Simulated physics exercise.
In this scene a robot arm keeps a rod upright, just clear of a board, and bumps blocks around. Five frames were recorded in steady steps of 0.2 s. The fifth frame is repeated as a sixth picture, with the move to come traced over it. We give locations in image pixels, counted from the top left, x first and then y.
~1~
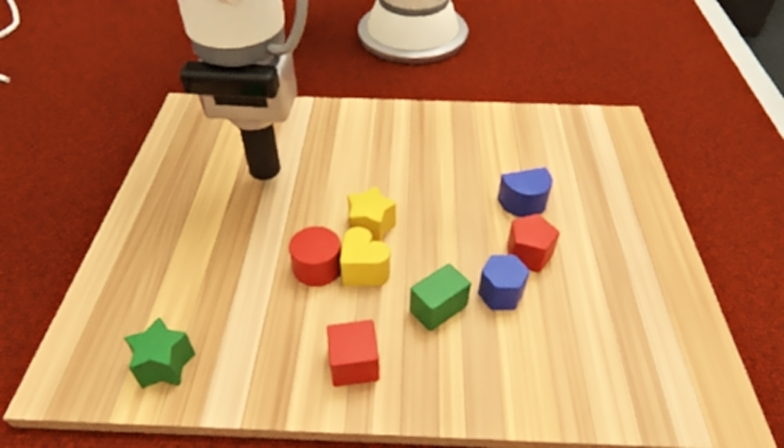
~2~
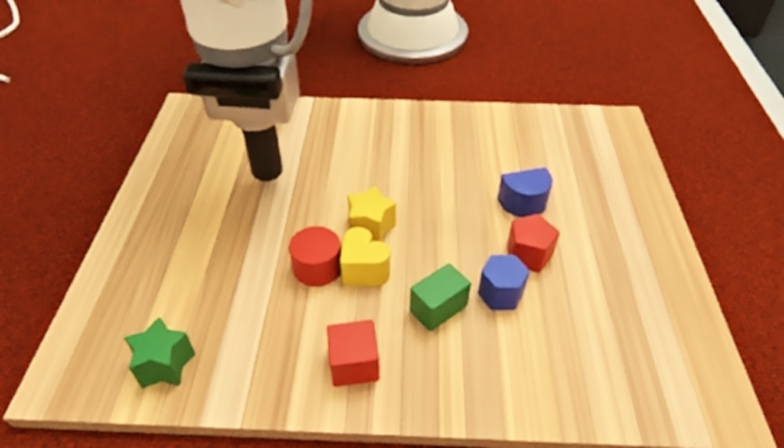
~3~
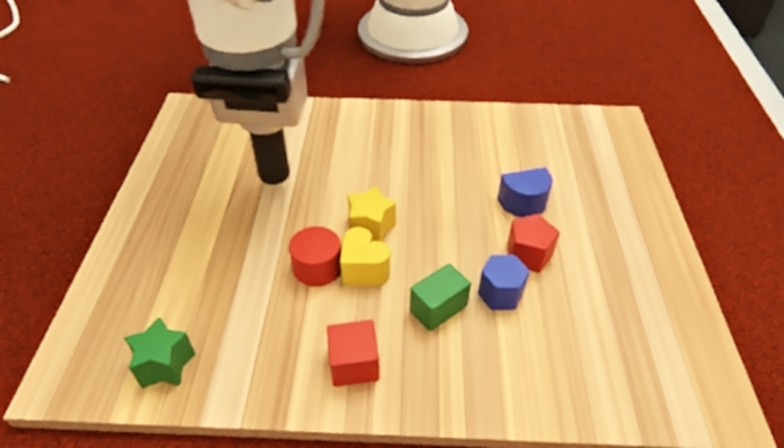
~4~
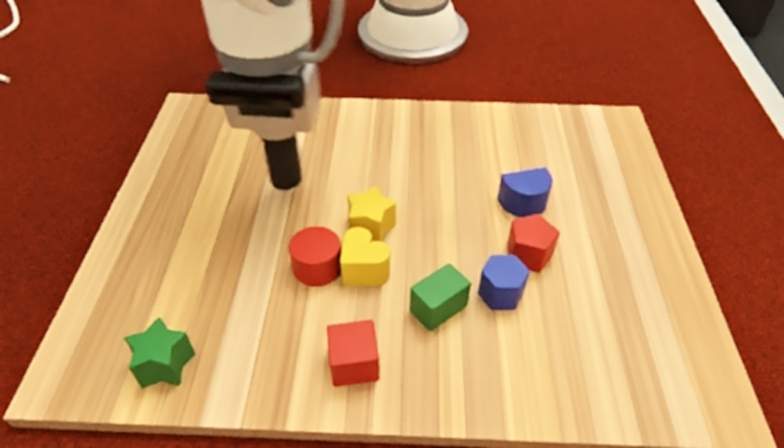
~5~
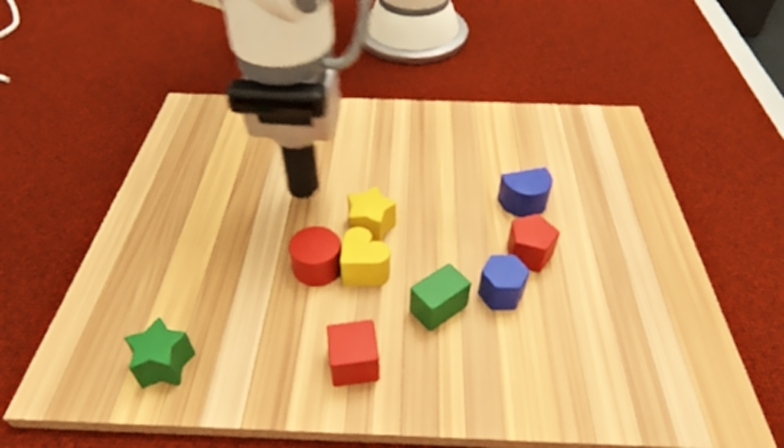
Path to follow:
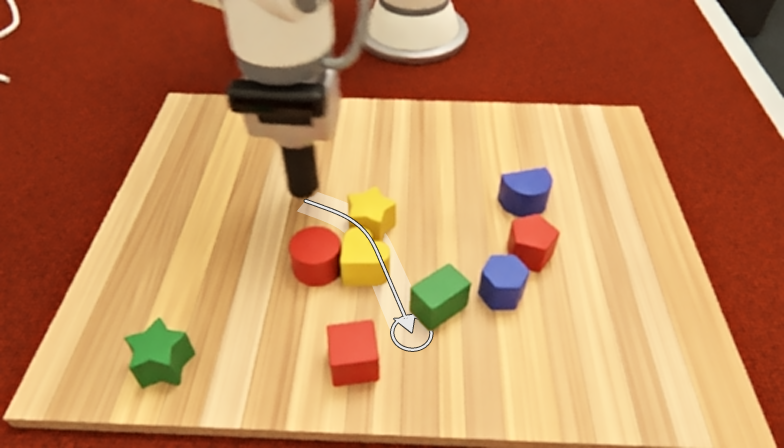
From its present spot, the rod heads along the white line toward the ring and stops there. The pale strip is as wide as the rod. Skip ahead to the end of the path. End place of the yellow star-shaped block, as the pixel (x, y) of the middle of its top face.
Final place: (421, 232).
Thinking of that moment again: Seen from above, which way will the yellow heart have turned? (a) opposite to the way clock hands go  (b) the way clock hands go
The answer is b.
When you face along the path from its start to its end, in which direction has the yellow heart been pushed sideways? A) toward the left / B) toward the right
(B)
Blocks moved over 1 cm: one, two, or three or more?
My answer is three or more.
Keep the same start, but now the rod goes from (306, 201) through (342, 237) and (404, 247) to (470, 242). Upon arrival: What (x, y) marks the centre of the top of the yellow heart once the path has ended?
My prediction: (378, 261).
The drawn path runs from (306, 201) over (359, 226) and (387, 274) to (412, 333).
On the path given first. One third of the way, rod at (359, 214); yellow star-shaped block at (398, 216).
Two thirds of the way, rod at (387, 263); yellow heart at (362, 284), turned 35° clockwise; yellow star-shaped block at (421, 232), turned 85° anticlockwise.
At the end, rod at (412, 321); red circular block not moved; red square block at (344, 356); yellow heart at (356, 307), turned 90° clockwise; yellow star-shaped block at (421, 232), turned 85° anticlockwise; green rectangle at (450, 296), turned 55° anticlockwise.
